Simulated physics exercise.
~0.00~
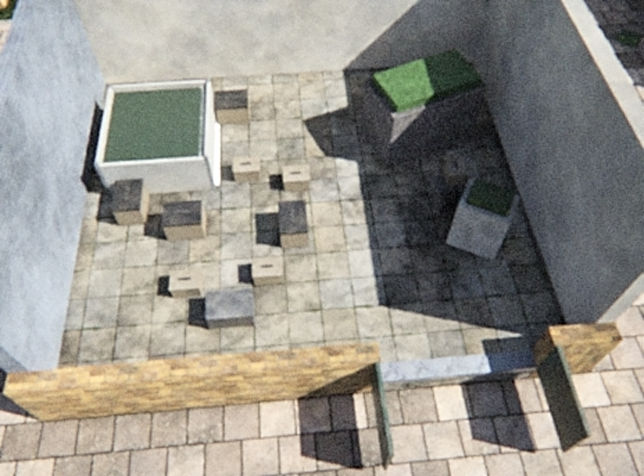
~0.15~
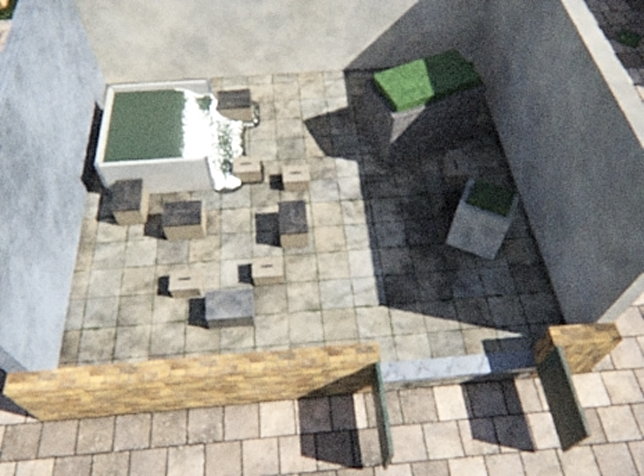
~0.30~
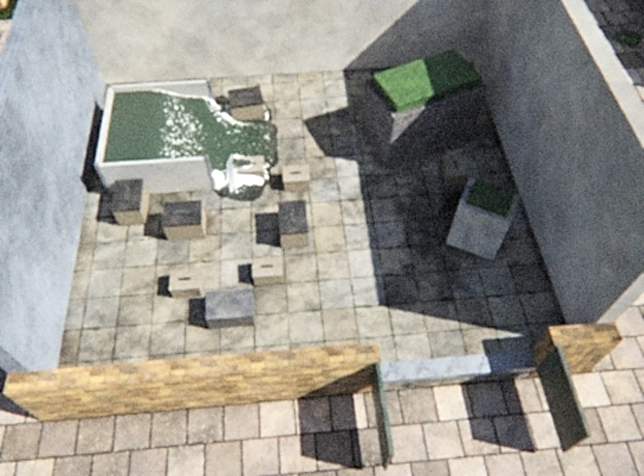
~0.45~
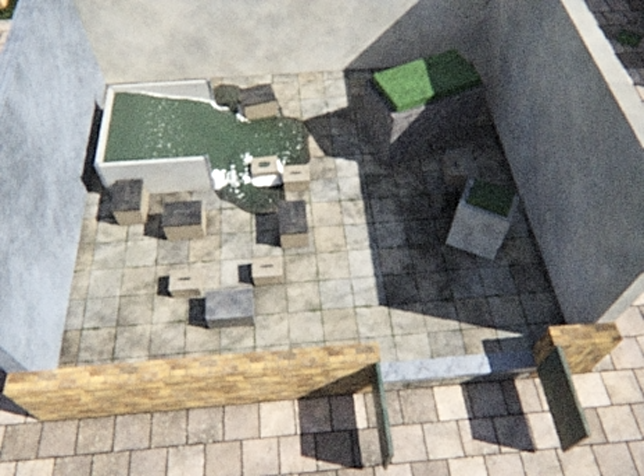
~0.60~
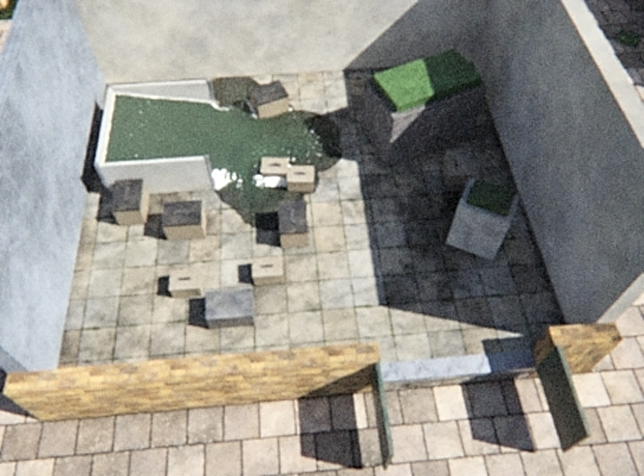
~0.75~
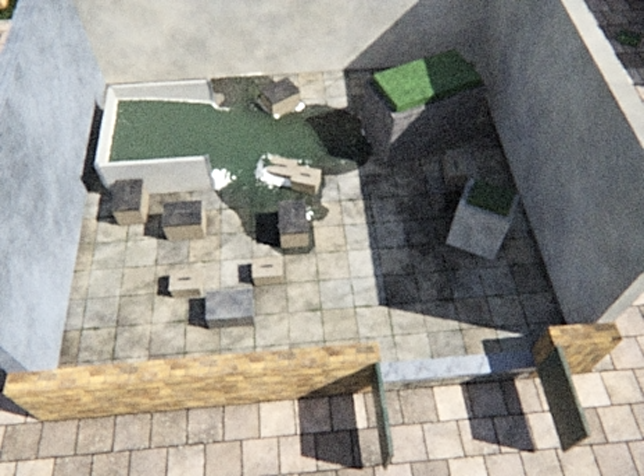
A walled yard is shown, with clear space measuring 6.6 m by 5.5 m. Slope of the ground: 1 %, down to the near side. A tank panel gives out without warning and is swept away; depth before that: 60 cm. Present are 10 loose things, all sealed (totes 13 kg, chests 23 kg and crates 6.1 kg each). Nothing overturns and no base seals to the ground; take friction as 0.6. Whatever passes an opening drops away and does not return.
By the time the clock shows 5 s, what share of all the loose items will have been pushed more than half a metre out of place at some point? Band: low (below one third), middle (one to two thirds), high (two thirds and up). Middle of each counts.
Low.
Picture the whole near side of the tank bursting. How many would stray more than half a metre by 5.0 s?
Then it comes to 5 of them.
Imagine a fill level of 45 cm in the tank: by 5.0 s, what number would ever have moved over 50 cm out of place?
The count would be 3.
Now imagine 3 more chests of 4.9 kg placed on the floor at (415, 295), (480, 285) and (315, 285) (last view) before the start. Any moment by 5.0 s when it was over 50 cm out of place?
Respectively: Tops it; tops it; doesn't reach it.
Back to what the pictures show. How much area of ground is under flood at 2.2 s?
Some 19 m2 of it.
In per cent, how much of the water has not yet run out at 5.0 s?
88 %.
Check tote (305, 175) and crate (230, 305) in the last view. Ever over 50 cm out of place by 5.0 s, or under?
In the order asked, they come out beyond the limit and within the limit.
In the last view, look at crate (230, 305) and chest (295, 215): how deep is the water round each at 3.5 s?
Roughly 0 and 2 cm.
After 1.1 s 2 of 10 are over 50 cm from their spots; 0 afloat.
After 2.2 s 3 of 10 are over 50 cm from their spots; 1 afloat.
After 3.5 s 3 of 10 are over 50 cm from their spots; 1 afloat.
After 5.0 s 3 of 10 are over 50 cm from their spots, and 3 have been at some point; 0 afloat.
